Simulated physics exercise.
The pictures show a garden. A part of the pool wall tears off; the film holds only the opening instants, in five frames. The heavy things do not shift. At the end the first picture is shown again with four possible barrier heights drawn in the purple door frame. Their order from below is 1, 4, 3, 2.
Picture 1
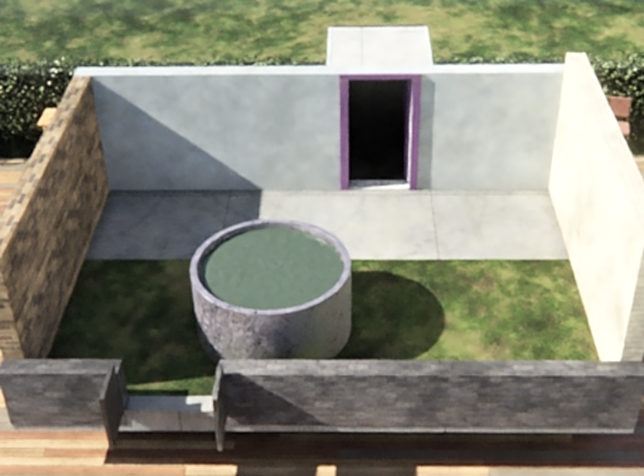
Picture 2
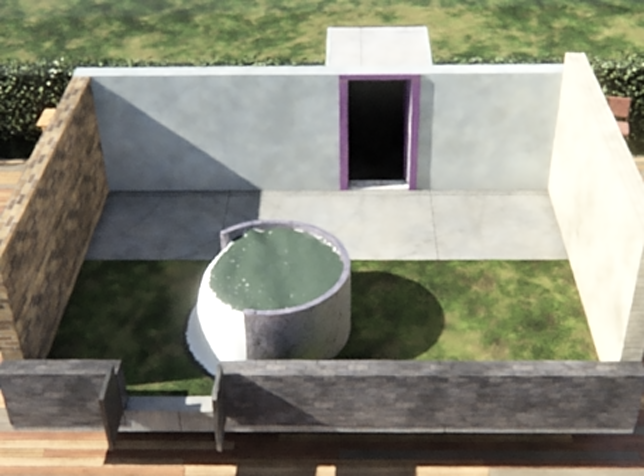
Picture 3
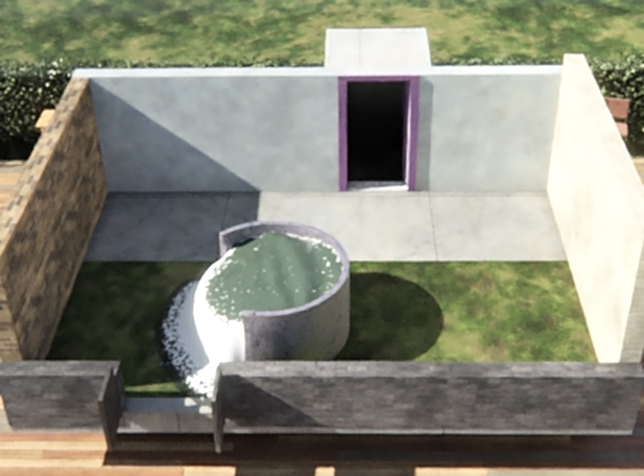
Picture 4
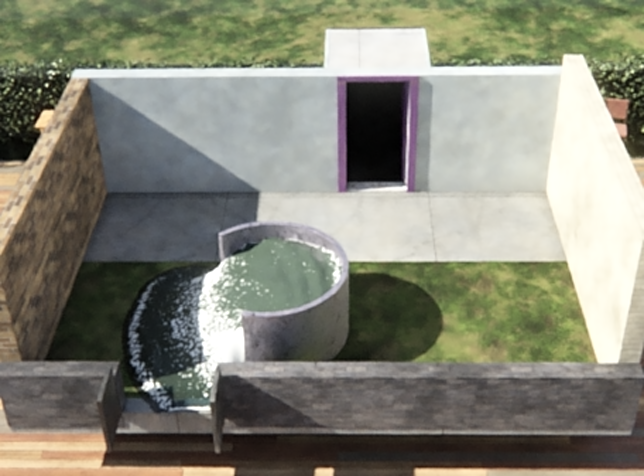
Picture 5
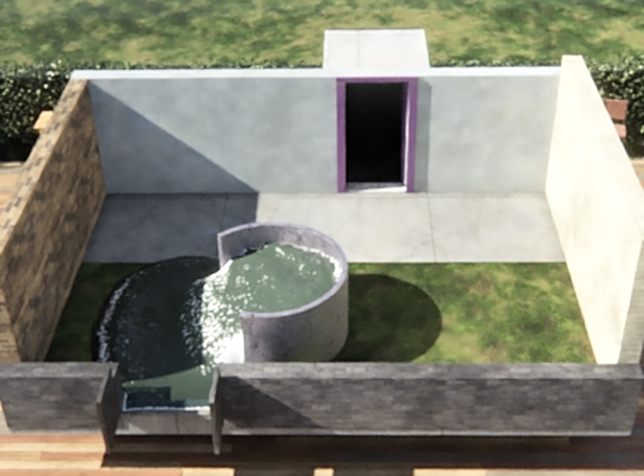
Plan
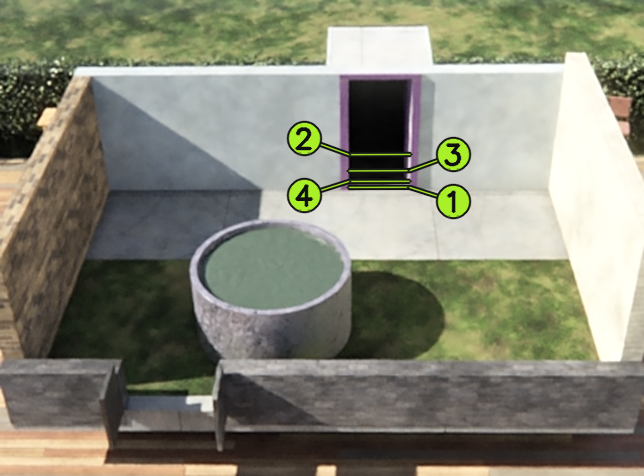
Water bursting from the left side of a round stone pool and spreading across the grass to the gap in a walled garden's front wall.
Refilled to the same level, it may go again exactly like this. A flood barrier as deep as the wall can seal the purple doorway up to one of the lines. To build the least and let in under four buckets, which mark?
Choose 1.
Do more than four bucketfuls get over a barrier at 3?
No, not at all.
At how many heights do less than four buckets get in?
All of them.
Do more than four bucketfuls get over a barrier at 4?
No, not at all.
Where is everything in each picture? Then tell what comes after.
In the first frame, water in the pool at rest, its middle at (271, 269); foot of the purple doorway at (379, 189); open gate at (170, 356).
In the second frame, 2 % of the ground under water, visible out to (191, 334).
In the third frame, 5 % of the ground under water, visible out to (176, 295).
In the fourth frame, 10 % of the ground under water, visible out to (161, 278).
In the fifth frame, 15 % of the ground under water, visible out to (160, 263).
In lime, 1 at (379, 187); 2 at (379, 154); 3 at (379, 170); 4 at (379, 181); from the bottom up 1, 4, 3, 2.
With 1, a splash gets over, under a bucket.
With 2, nothing gets over.
With 3, nothing gets over.
With 4, nothing gets over.
